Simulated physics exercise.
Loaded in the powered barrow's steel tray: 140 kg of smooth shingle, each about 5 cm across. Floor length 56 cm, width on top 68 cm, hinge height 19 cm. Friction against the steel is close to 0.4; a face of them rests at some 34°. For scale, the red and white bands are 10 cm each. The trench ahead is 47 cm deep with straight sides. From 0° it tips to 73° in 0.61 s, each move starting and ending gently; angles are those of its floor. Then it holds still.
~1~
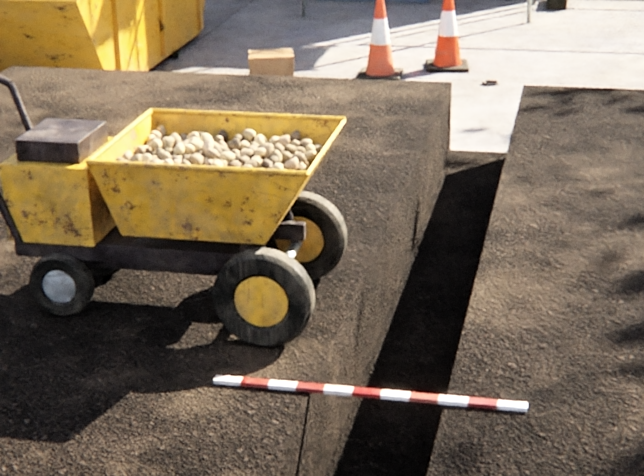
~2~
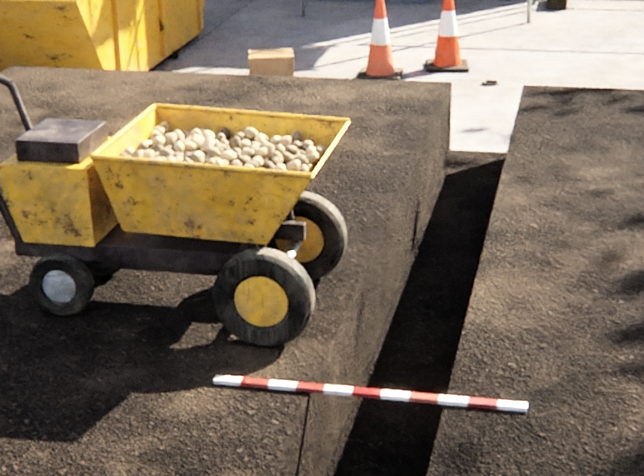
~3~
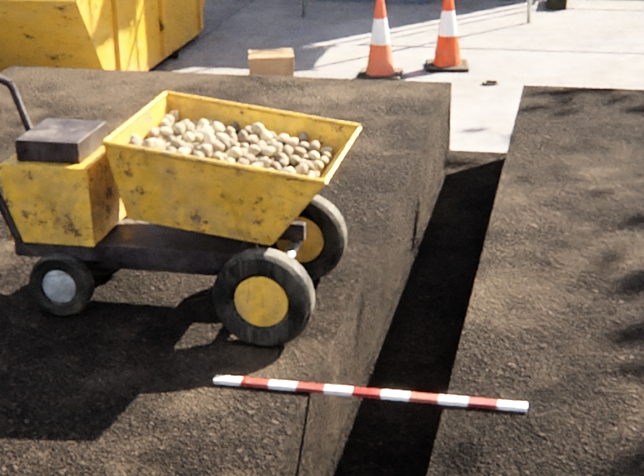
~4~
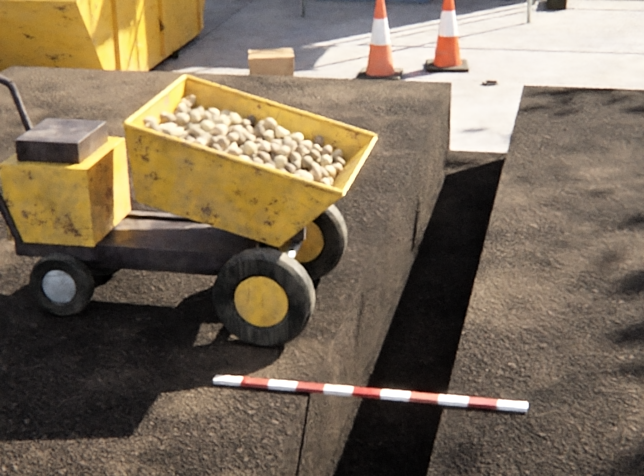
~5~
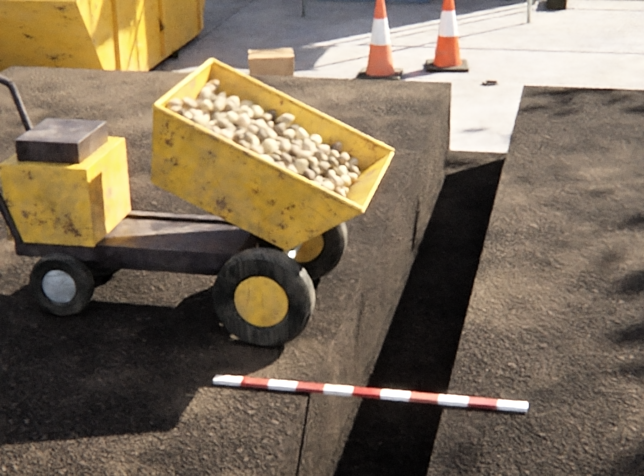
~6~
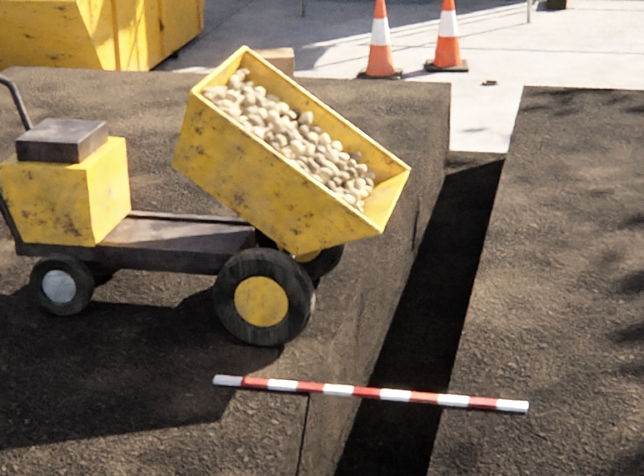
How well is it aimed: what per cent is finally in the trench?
Roughly 44 per cent ends in the trench.
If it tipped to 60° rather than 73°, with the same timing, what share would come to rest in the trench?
In that case some 30 per cent.
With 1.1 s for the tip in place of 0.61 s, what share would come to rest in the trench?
In that case some 60 per cent.
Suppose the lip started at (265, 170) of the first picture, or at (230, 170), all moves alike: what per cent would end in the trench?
About 80 and 95 per cent.
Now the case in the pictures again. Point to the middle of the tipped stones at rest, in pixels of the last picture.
Near (493, 320).
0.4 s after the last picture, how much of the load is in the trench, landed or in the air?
About 10 per cent by then.
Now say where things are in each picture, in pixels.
In the first frame, the tray is at 0°, its lip at (307, 174); the top of the load is at (232, 145).
In the second frame, lip at (312, 176), floor tilted 2°, highest stones at (195, 141).
In the third frame, lip at (325, 182), floor tilted 7°, highest stones at (178, 130).
In the fourth frame, lip at (343, 194), floor tilted 15°, highest stones at (187, 113).
In the fifth frame, the tray is at 25°, its lip at (363, 211); the top of the load is at (207, 98).
In the sixth frame, the tray is at 36°, its lip at (380, 232); the top of the load is at (231, 87).
Then, 0.2 s after the last picture the floor is at 62°, 100 % in the tray; the foremost stones are at (406, 250).
Then, 0.4 s after the last picture the floor is at 73°, 70 % in the tray, 11 % in the trench, 20 % past the trench; the foremost stones are at (513, 324).
Then, 0.8 s after the last picture the floor is at 73°, 19 % in the tray, 25 % in the trench, 56 % past the trench; the foremost stones are past the picture's edge.
Then, 2.7 s after the last picture the floor is at 73°, 0 % in the tray, 44 % in the trench, 56 % past the trench; the foremost stones are past the picture's edge.
